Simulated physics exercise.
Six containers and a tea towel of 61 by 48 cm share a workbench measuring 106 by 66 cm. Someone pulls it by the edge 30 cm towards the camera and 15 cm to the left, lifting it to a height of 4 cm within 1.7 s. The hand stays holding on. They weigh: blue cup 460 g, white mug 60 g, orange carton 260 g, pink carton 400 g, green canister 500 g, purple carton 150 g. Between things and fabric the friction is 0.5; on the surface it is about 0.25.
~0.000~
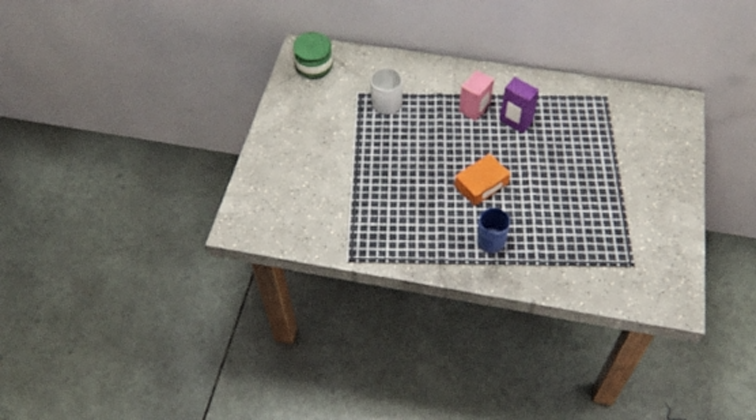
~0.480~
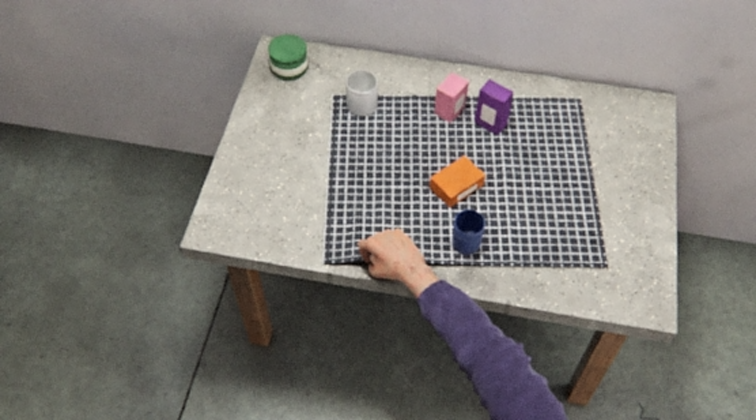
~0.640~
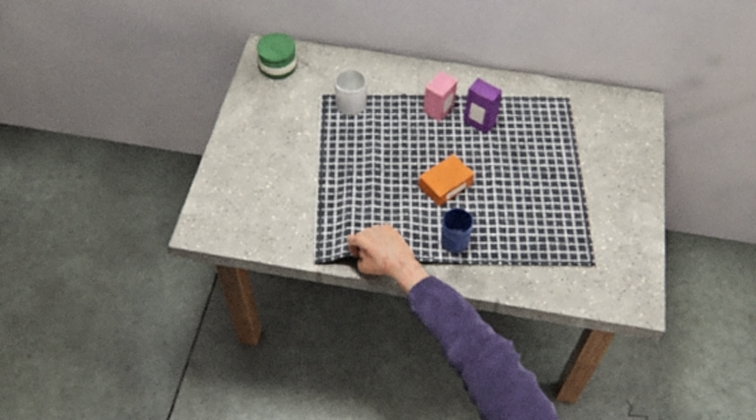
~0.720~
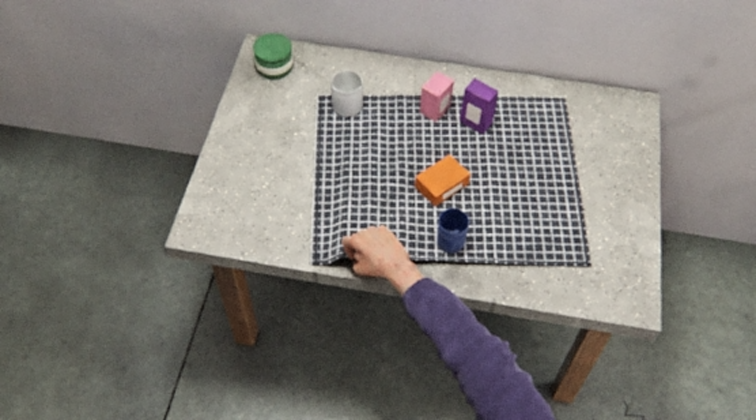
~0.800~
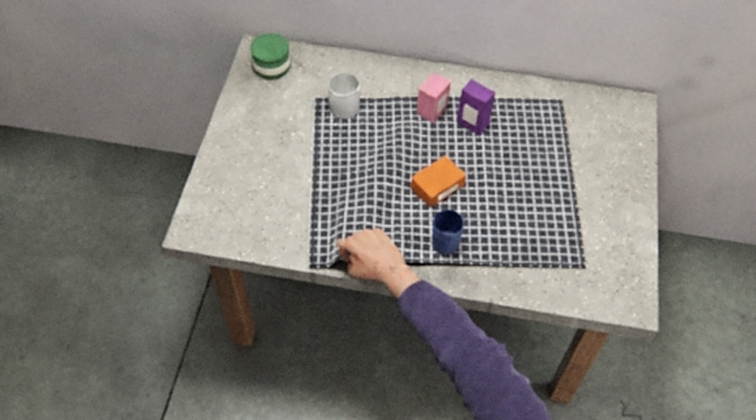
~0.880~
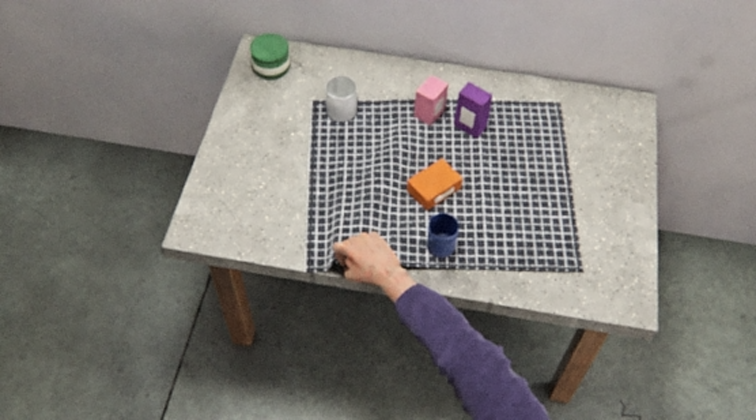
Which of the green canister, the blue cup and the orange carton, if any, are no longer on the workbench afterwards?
In order: The green canister is still on top; the blue cup has dropped off; the orange carton has dropped off.
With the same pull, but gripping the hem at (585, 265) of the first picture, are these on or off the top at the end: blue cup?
Note: At the end the blue cup is not on top.
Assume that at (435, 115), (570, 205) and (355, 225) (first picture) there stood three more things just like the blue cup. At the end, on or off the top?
First keeps its place, second leaves the top, third leaves the top.
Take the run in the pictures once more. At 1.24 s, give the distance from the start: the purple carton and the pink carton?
Approx. shift - purple carton: 10 cm; pink carton: 10 cm.
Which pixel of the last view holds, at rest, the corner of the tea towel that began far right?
About (479, 292).
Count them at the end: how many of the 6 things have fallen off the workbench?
In total, 2 of the things.
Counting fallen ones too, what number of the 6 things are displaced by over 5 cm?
The count is 5.
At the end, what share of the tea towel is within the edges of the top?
Some 35 in a hundred.
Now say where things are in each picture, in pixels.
In the first picture, shows, green canister (312, 45); blue cup (495, 220); orange carton (483, 174); tea towel corners (347, 262) (357, 93) (607, 95) (634, 267).
In the second picture, shows, tea towel corners (332, 95) (581, 98); grip (370, 261).
In the third picture, shows, tea towel corners (321, 94) (569, 97); grip (359, 256).
In the fourth picture, shows, tea towel corners (318, 95) (565, 97); grip (354, 258).
In the fifth picture, shows, white mug (344, 84); blue cup (449, 222); orange carton (439, 176); tea towel corners (314, 98) (562, 99); grip (349, 261).
In the sixth picture, shows, green canister (269, 46); blue cup (444, 225); orange carton (435, 179); tea towel corners (311, 100) (560, 102) (583, 272); grip (345, 264).
At 1.2 s, 95 % of the tea towel is still over the top; blue cup 12 cm off its start, orange carton 10 cm off its start, white mug 10 cm off its start.
At 1.6 s, 70 % of the tea towel is still over the top; blue cup over the edge, orange carton 23 cm off its start, purple carton 22 cm off its start.
At 2.0 s, 55 % of the tea towel is still over the top; blue cup over the edge, orange carton 31 cm off its start at (359, 275), purple carton 30 cm off its start at (409, 179).
At 2.3 s, 35 % of the tea towel is still over the top; orange carton over the edge, blue cup over the edge, purple carton 44 cm off its start.
At 3.9 s, 35 % of the tea towel is still over the top; orange carton over the edge, blue cup over the edge, green canister 0 cm off its start at (269, 46), purple carton 47 cm off its start at (368, 234).
